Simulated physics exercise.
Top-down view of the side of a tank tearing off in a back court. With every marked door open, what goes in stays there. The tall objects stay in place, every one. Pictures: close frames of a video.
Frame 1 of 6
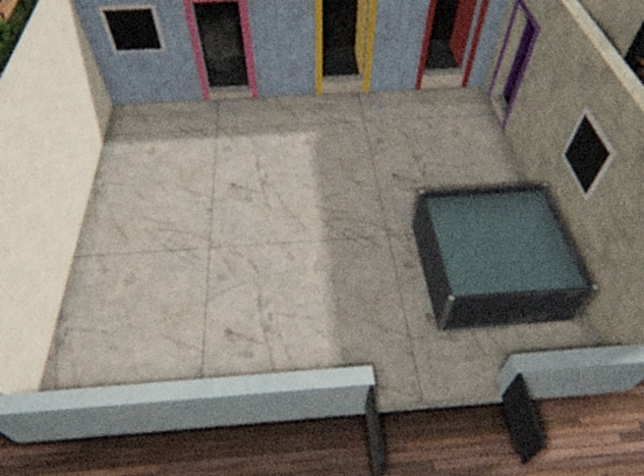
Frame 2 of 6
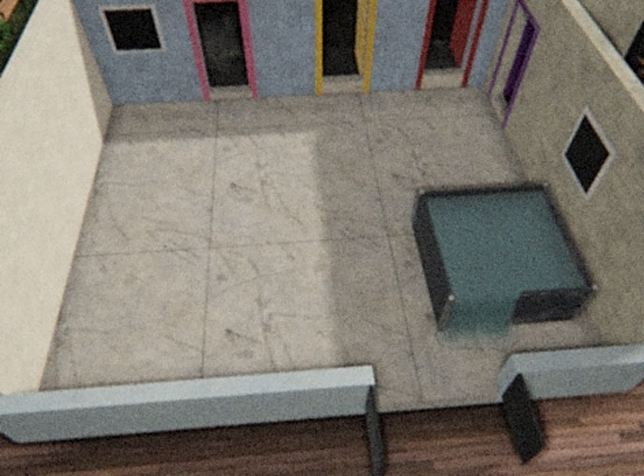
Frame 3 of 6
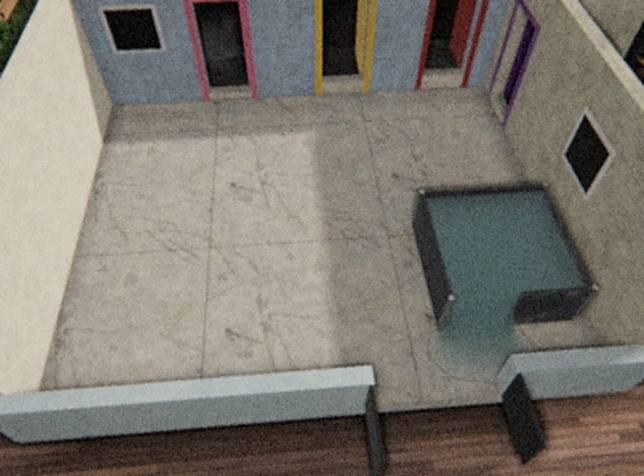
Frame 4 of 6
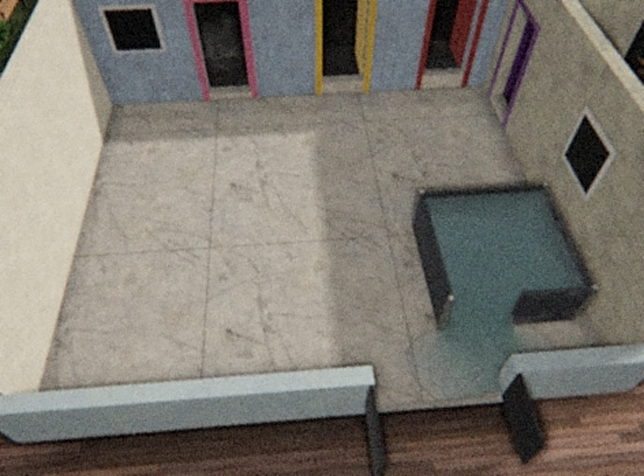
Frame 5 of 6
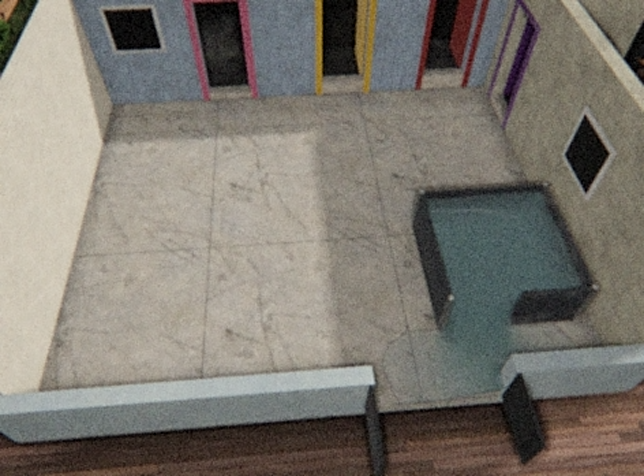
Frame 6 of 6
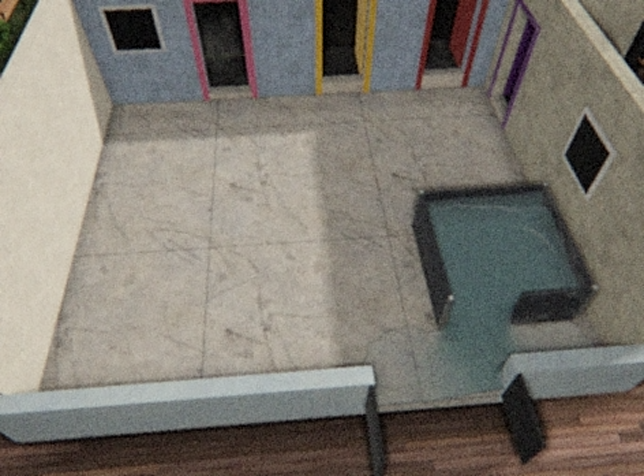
A large dark-sided tank of blue-green water stands at the right of a pale, cracked courtyard, seen from high above by a still camera. Blue-grey walls behind hold pink, yellow, red and purple doorways, with a low pale wall and open dark gate in front. Part of the tank's near side gives way, and water pours out, spreading over the paving towards the gateway.
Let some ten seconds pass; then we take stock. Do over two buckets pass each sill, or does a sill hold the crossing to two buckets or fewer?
Result: I expect the yellow door to let through an acceptable amount, I expect the pink door to let through an acceptable amount, I expect the red door to let through an acceptable amount, I expect the purple door to let through an acceptable amount.
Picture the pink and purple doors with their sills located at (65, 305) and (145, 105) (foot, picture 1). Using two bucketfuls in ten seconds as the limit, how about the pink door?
The pink one falls short.
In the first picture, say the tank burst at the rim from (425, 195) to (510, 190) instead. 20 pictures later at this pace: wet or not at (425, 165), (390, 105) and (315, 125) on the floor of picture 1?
As listed: Wet, flooded, awash.
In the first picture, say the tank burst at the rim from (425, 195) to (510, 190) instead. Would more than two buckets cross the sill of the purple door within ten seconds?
Honestly, the purple door breaks the threshold.
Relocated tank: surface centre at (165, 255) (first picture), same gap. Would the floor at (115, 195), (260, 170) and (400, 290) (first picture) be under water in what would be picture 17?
In that order: Under water, clear, flooded.
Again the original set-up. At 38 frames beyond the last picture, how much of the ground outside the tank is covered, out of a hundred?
Estimate: Some 20 in a hundred.
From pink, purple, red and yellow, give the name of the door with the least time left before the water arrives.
My answer is the door marked purple.
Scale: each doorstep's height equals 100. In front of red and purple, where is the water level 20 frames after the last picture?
First 0 percent, then 20 percent.
A moment on, water covers 5 % of the floor; the yellow door not reached, the pink door not reached, the red door not reached, the purple door not reached.
Next, water covers 10 % of the floor; the yellow door not reached, the pink door not reached, the red door not reached, the purple door not reached.
Then, water covers 15 % of the floor; the yellow door not reached, the pink door not reached, the red door not reached, the purple door wet at the sill, nothing in.
Later, water covers 20 % of the floor; the yellow door wet at the sill, nothing in, the pink door not reached, the red door wet at the sill, nothing in, the purple door wet at the sill, nothing in.
In the end, water covers 30 % of the floor; the yellow door wet at the sill, nothing in, the pink door wet at the sill, nothing in, the red door wet at the sill, nothing in, the purple door wet at the sill, nothing in.
